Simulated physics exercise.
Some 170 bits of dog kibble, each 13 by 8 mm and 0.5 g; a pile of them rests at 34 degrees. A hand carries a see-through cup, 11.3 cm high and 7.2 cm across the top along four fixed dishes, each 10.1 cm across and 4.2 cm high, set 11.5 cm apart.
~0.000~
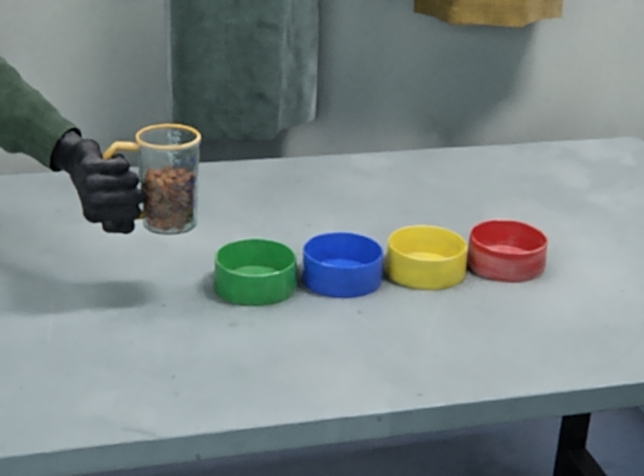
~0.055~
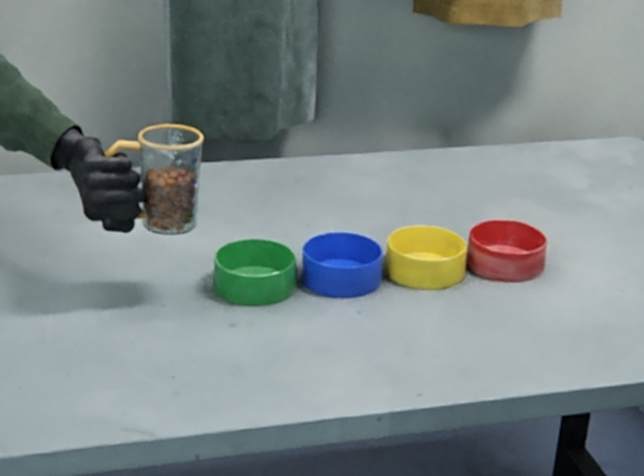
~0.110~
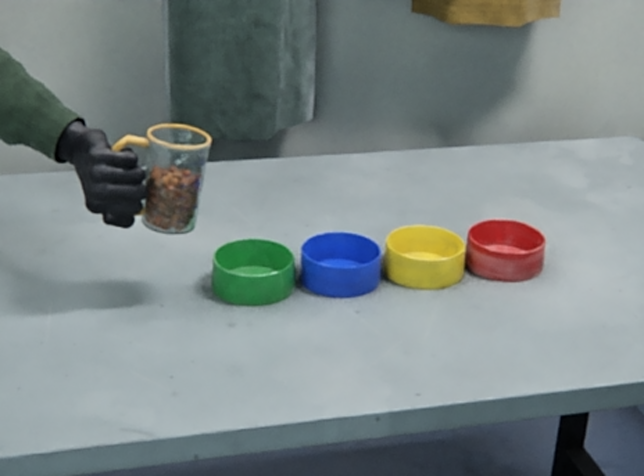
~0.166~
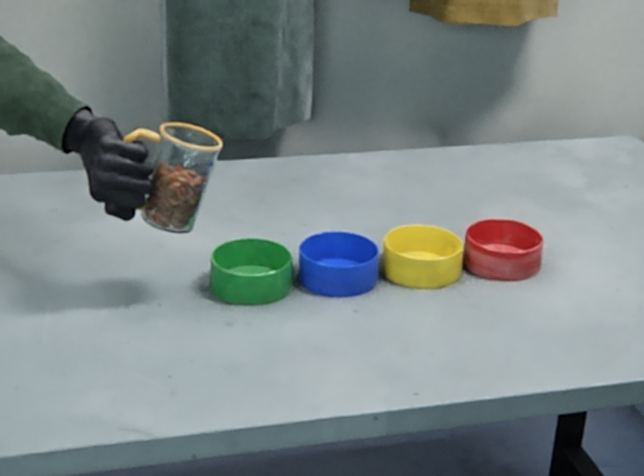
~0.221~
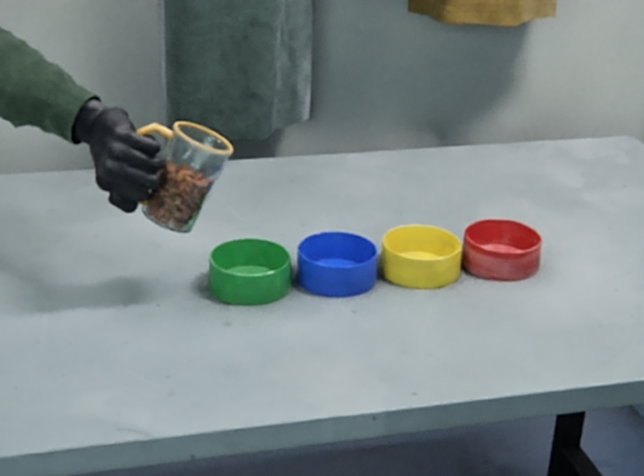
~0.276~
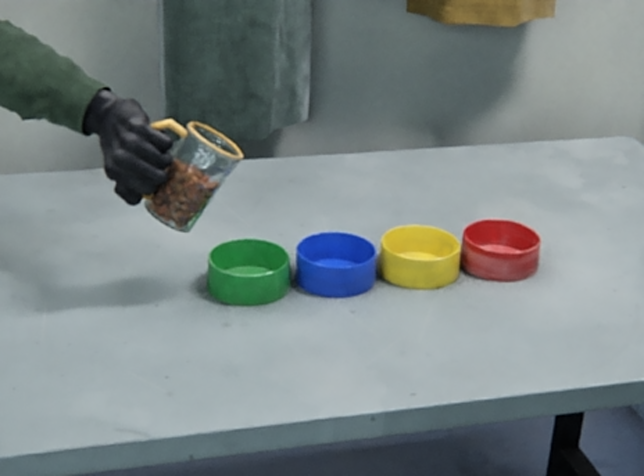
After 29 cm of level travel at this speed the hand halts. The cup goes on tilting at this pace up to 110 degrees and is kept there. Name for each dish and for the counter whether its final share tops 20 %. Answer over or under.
Red dish: Under; blue dish: Over; green dish: Under; yellow dish: Over; on the counter: Under.
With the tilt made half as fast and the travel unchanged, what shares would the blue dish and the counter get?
In that case blue 0; counter 10.
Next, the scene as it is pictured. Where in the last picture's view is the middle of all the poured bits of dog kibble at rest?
Around (398, 264).
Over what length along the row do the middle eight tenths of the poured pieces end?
Roughly 14 cm.
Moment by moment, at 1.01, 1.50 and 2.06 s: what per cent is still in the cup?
About 85, 45, 20.
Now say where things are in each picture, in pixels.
The first picture shows cup at (169, 181), tilt 0 degrees, lip at (198, 135), moved 0.0 cm; middle of the pieces at (164, 195); green dish at (256, 257); blue dish at (343, 250); yellow dish at (428, 243); red dish at (509, 236).
The second picture shows cup at (170, 181), tilt 2 degrees, lip at (201, 136), moved 0.2 cm; middle of the pieces at (165, 195).
The third picture shows cup at (174, 180), tilt 7 degrees, lip at (209, 138), moved 0.8 cm; middle of the pieces at (167, 194).
The fourth picture shows cup at (179, 179), tilt 16 degrees, lip at (220, 142), moved 1.7 cm; middle of the pieces at (170, 192).
The fifth picture shows cup at (185, 179), tilt 24 degrees, lip at (231, 147), moved 2.6 cm; middle of the pieces at (174, 191).
The sixth picture shows cup at (191, 179), tilt 32 degrees, lip at (241, 154), moved 3.5 cm; middle of the pieces at (178, 189); green dish at (249, 257); blue dish at (336, 250); yellow dish at (421, 243); red dish at (502, 236). The cup turns about 150 degrees a second and travels 16 cm a second.
After 1.01 s, tilt 110 degrees; cup holds 85 %, blue 10 %.
Then, at 1.50 s, tilt 110 degrees; cup holds 45 %, blue 35 %, yellow 15 %.
After 2.06 s, tilt 110 degrees; cup holds 20 %, blue 35 %, yellow 35 %.
In the end, at 3.2 s, red 0 %, blue 35 %, green 0 %, yellow 45 %, counter 10 %, cup 10 %.
